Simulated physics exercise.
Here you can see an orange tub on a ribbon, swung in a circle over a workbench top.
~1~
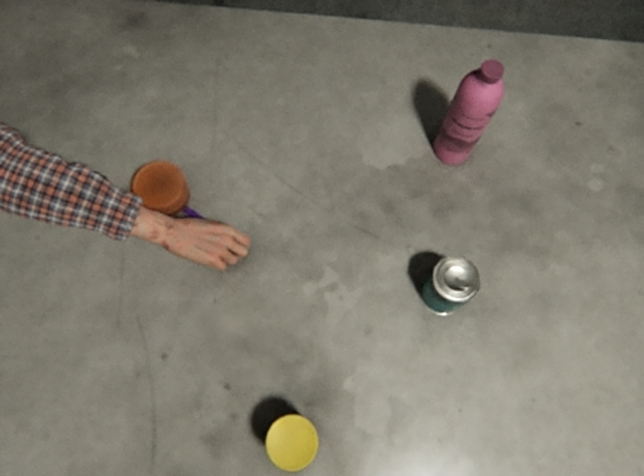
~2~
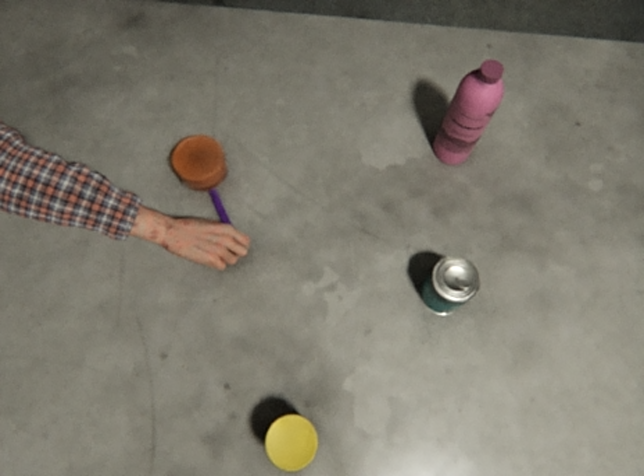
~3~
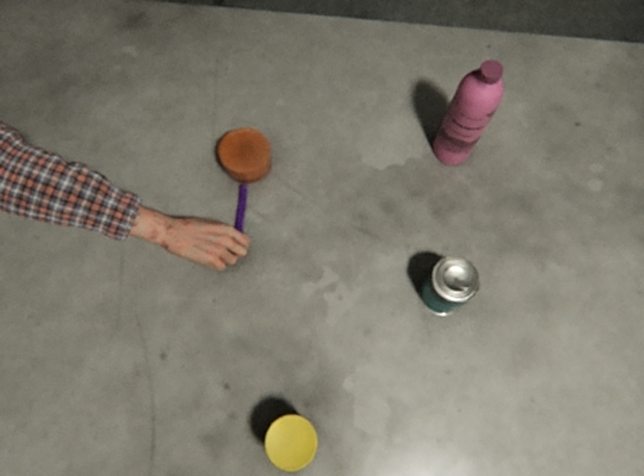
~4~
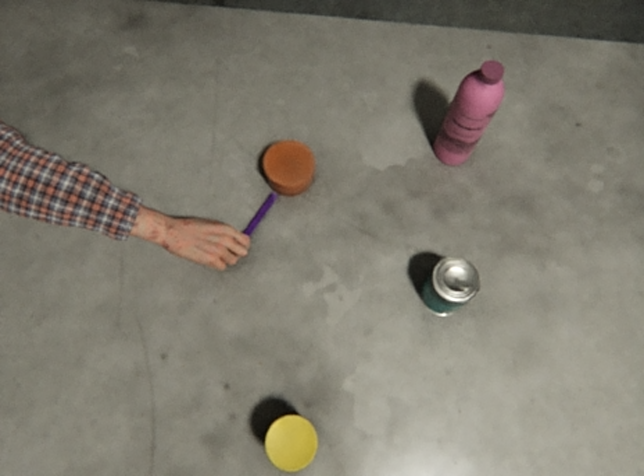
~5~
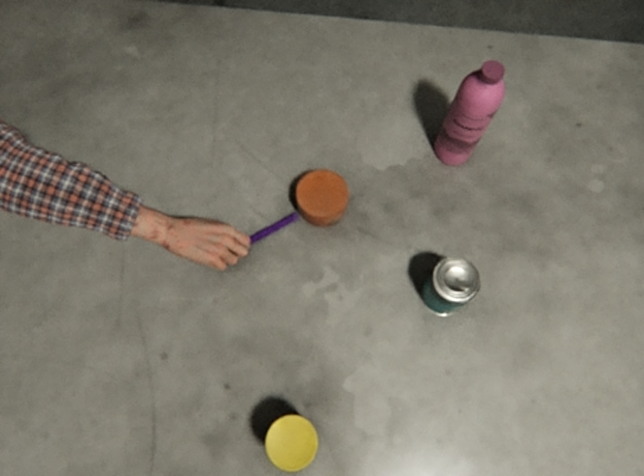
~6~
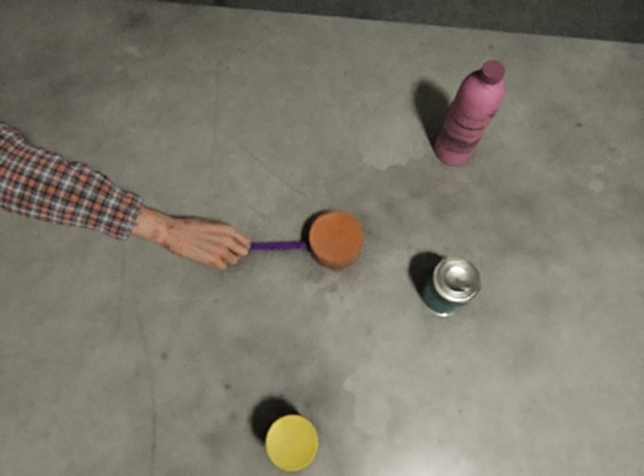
The clip opens with an orange tub beside a hand in a plaid sleeve, with a pink bottle, a turquoise tin and a yellow tin standing around a grey surface. On a purple ribbon, the tub swings clockwise over the top of the still hand, then curves down to its right.
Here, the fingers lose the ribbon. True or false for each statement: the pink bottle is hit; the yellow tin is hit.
Pink bottle: False; yellow tin: True.
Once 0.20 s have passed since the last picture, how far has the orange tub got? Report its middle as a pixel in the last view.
Position, approx.: (314, 408).
Then, 0.08 s after the last picture, tub near (322, 335).
Then, 0.20 s after the last picture, tub near (314, 408); yellow tin pushed aside.
At rest, tub near (315, 411); yellow tin pushed aside. The pink bottle remains clear and the yellow tin takes the knock.
